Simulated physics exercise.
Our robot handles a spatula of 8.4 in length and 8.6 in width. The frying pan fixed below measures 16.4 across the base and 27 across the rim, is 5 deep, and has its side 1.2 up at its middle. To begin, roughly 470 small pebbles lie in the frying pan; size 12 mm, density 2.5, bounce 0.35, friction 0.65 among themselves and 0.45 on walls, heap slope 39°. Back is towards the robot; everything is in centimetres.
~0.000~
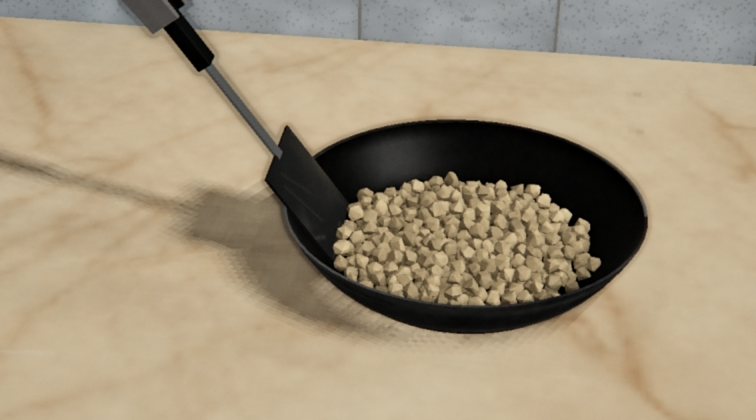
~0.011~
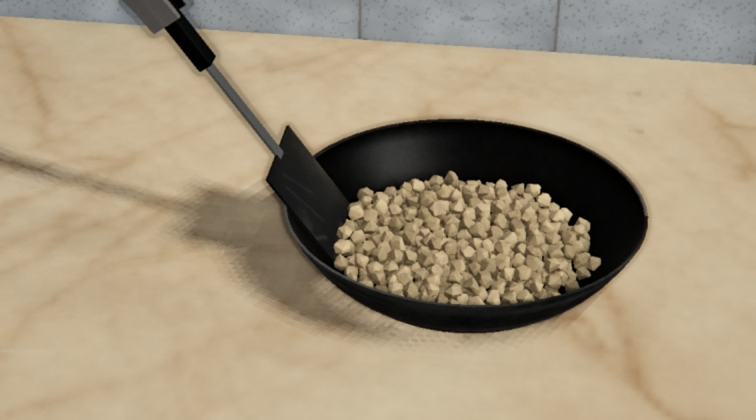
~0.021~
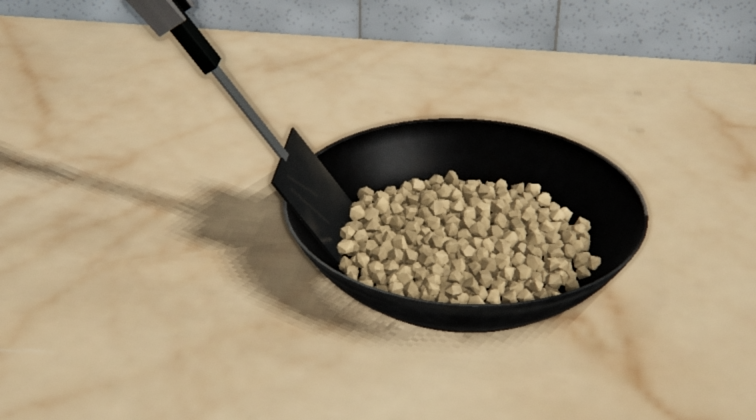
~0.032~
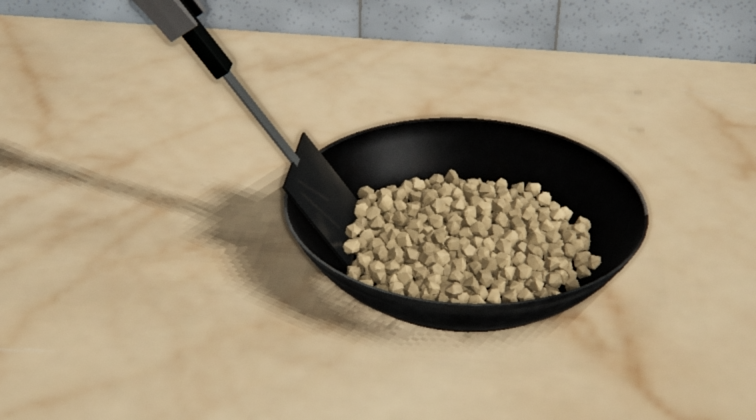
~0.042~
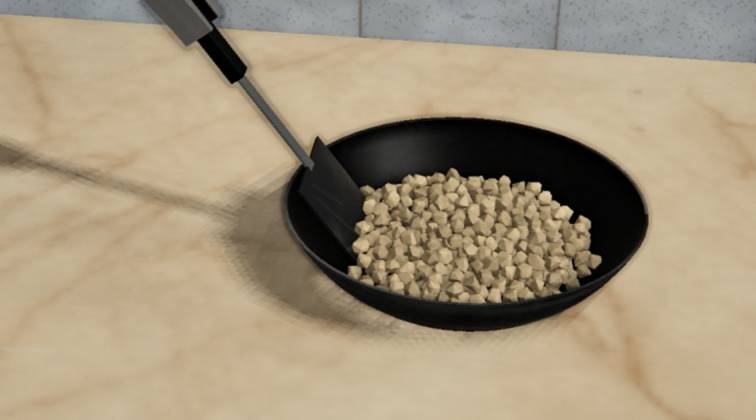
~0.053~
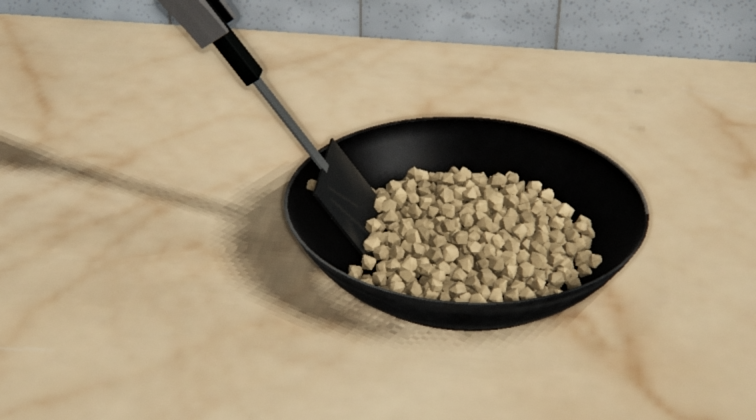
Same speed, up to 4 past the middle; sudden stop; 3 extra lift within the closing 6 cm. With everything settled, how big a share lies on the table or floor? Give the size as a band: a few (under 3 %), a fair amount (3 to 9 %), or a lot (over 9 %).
A fair amount, between 3 and 9 %.
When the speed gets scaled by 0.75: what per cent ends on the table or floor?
Near 0 in a hundred.
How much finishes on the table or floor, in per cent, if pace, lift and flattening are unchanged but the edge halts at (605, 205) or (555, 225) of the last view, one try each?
Try 1: Approx. 40 %; try 2: Approx. 20 %.
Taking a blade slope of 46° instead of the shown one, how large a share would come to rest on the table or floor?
Somewhere around 5 per cent would end on the table or floor.
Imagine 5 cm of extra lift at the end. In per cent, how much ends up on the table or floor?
Some 5 per cent.
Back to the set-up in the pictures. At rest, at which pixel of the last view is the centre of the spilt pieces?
(729, 276), roughly.
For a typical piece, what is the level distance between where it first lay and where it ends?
About 5 cm.
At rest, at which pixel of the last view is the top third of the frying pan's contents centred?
(583, 222).
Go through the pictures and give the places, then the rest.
The first picture shows spatula top edge at (276, 152), sloping 54°; upper third of the load around (461, 233), from x 340 to 595, top at y 180; 467 in the frying pan.
The second picture shows spatula top edge at (277, 152), sloping 54°; upper third of the load around (461, 233), from x 340 to 595, top at y 180.
The third picture shows spatula top edge at (282, 154), sloping 54°; upper third of the load around (461, 233), from x 345 to 595, top at y 180.
The fourth picture shows spatula top edge at (293, 159), sloping 54°; upper third of the load around (461, 231), from x 350 to 595, top at y 180.
The fifth picture shows spatula top edge at (308, 163), sloping 54°; upper third of the load around (457, 226), from x 335 to 595, top at y 180.
The sixth picture shows spatula top edge at (323, 165), sloping 54°; upper third of the load around (464, 223), from x 315 to 595, top at y 175; 467 in the frying pan.
By 0.08 s, sloping 54°, highest piece 9 above the table; 466 in the frying pan, 1 on the blade or in flight.
By 0.11 s, sloping 54°, highest piece 13 above the table; 466 in the frying pan, 1 on the blade or in flight.
By 0.33 s, sloping 54°, highest piece 17 above the table; 447 in the frying pan, 11 on the table or floor, 9 on the blade or in flight.
By 1.38 s, sloping 54°, highest piece 6 above the table; 446 in the frying pan, 21 on the table or floor.
Final count, 446 in the frying pan, 21 on the table or floor. That is 4 % on the table or floor.
